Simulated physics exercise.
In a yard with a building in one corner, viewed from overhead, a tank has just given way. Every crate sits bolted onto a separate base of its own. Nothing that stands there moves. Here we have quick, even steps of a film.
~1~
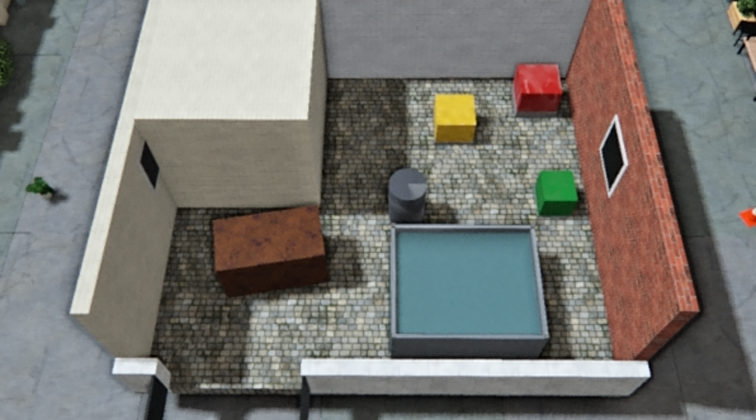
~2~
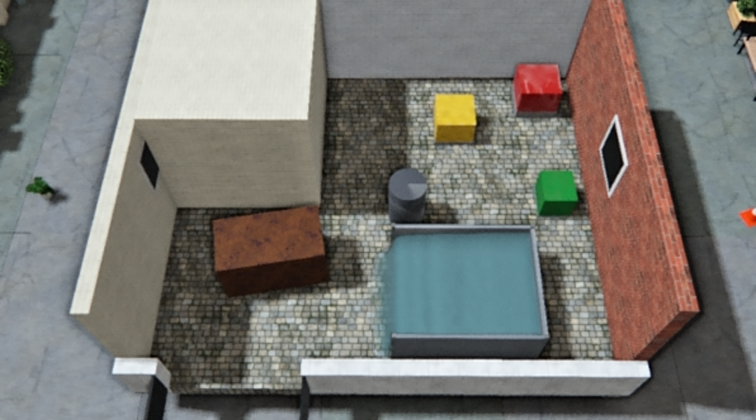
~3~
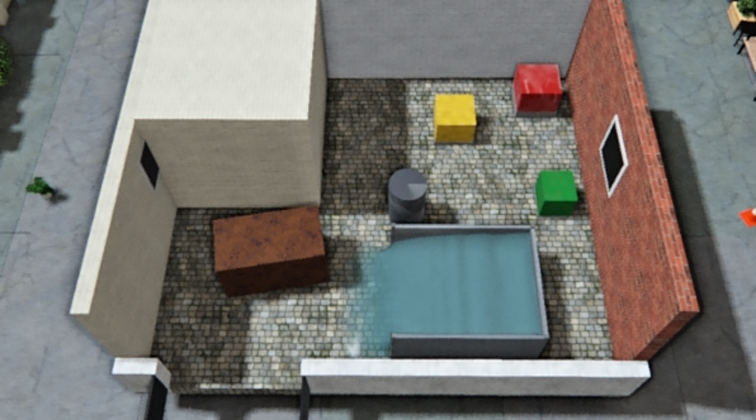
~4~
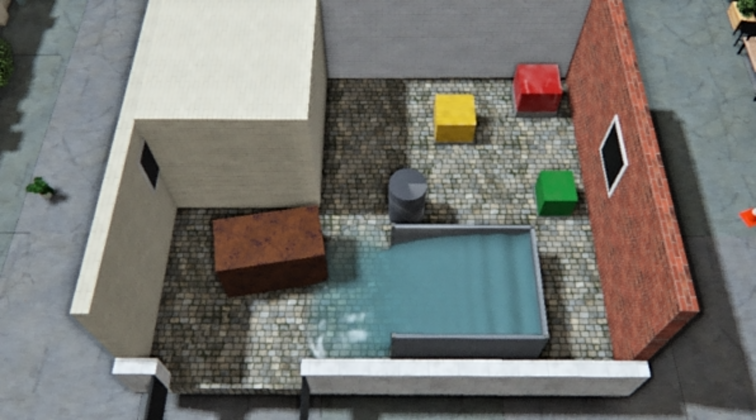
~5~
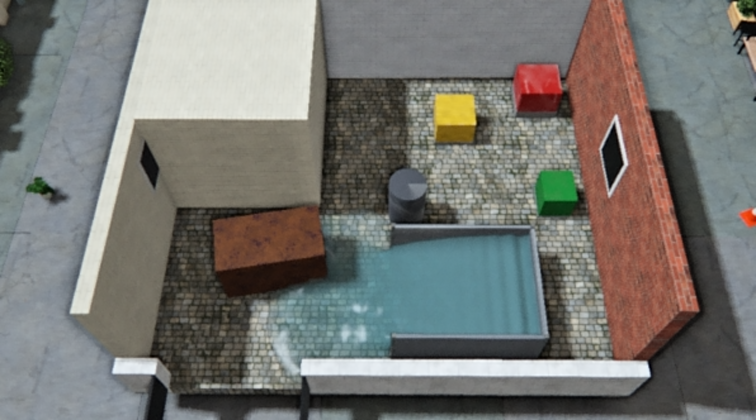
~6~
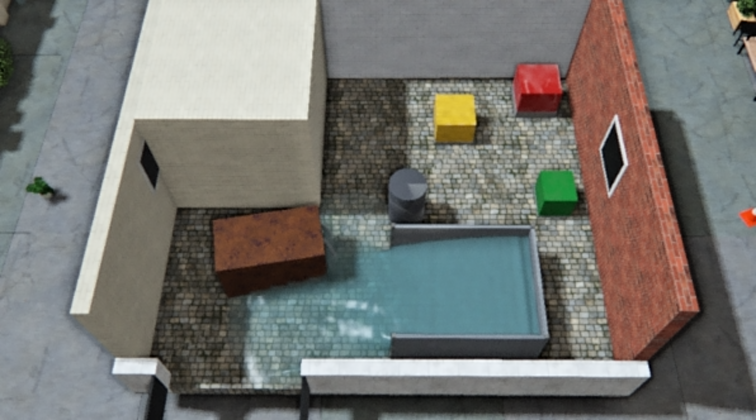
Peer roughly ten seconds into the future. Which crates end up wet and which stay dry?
As I see it, the red crate never meets the water. The yellow crate meets the water. The green crate meets the water.
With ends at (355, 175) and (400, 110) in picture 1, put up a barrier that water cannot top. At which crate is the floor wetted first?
I say the one in yellow.
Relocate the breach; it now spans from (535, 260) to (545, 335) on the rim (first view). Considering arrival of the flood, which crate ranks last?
Last in line is the yellow one.
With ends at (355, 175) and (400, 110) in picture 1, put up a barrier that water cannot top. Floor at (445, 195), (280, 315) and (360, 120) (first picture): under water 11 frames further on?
Taking the three spots in order: Spared, soaked, soaked.
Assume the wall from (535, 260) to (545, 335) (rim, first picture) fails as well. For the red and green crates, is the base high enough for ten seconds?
Red gets drenched; green gets drenched.
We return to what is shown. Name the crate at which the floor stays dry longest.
I think it's the green one.
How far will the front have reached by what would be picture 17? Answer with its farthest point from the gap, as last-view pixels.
Somewhere around (330, 84).
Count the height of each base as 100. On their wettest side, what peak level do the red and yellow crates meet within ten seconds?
About 80 % and 250 %.
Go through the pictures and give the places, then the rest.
In the first picture, still water in the tank at (466, 281).
In the second picture, the front is at (388, 251), out from the gap at (395, 294).
In the third picture, water pours out at (395, 296) and has run to a hidden place.
In the fourth picture, the front is at a hidden place, out from the gap at (395, 297).
In the fifth picture, water pours out at (395, 297) and has run to (273, 334).
In the sixth picture, water pours out at (395, 297) and has run to (231, 324).
A moment on, water covers 35 % of the floor; the red crate not reached, the yellow crate not reached, the green crate not reached.
Next, water covers 50 % of the floor; the red crate not reached, the yellow crate not reached, the green crate not reached.
Then, water covers 60 % of the floor; the red crate water round its plinth, the yellow crate water round its plinth, the green crate not reached.
Later, water covers 85 % of the floor; the red crate water round its plinth, the yellow crate water round its plinth, the green crate water round its plinth.
In the end, water covers 100 % of the floor; the red crate stayed above the water, the yellow crate was topped, the green crate was topped.
